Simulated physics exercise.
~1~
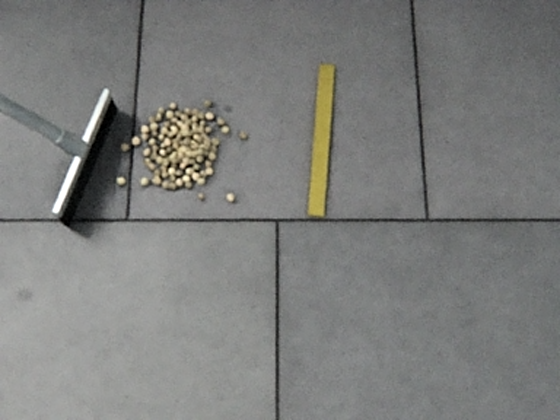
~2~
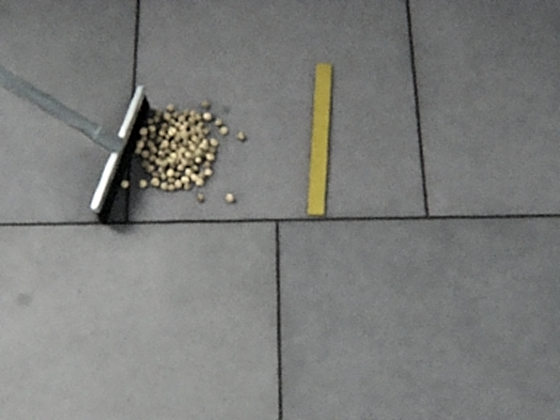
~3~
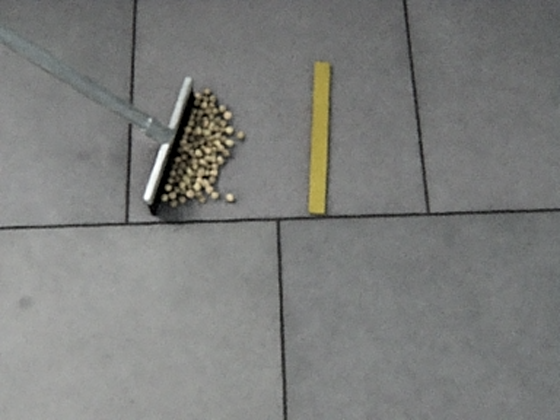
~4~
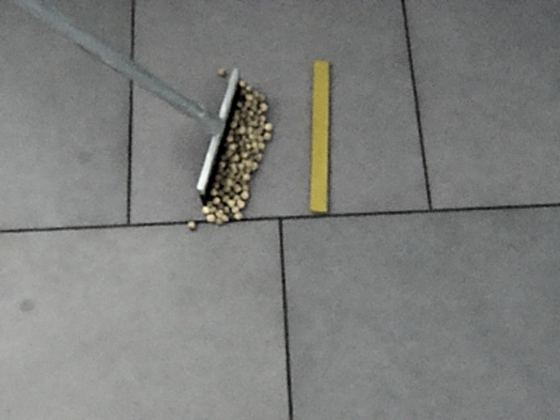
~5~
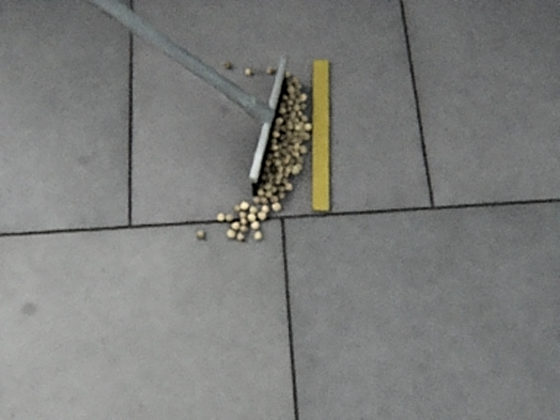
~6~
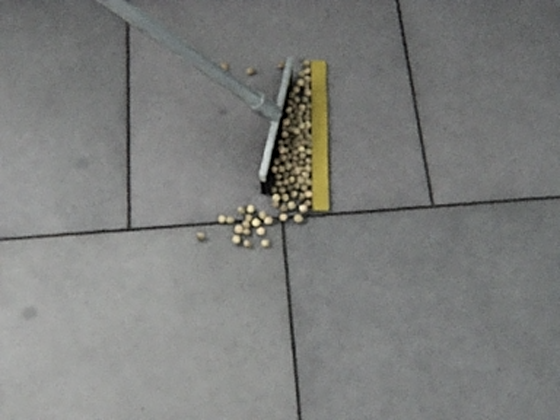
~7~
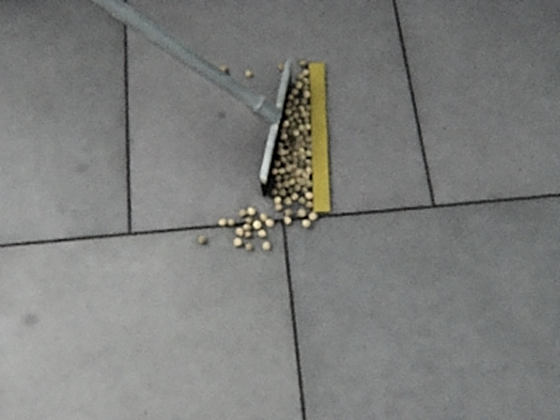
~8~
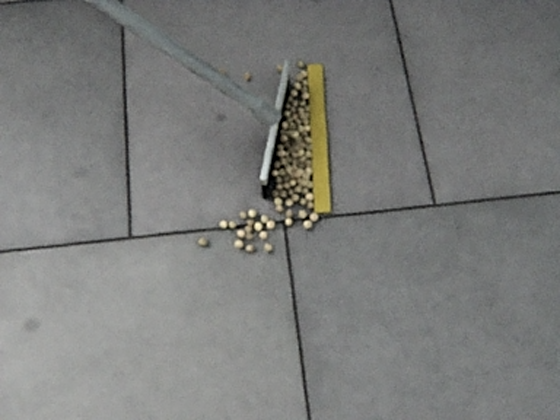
A squeegee pushes a pile of nuts right towards a yellow strip and stops just short, some spilling below.
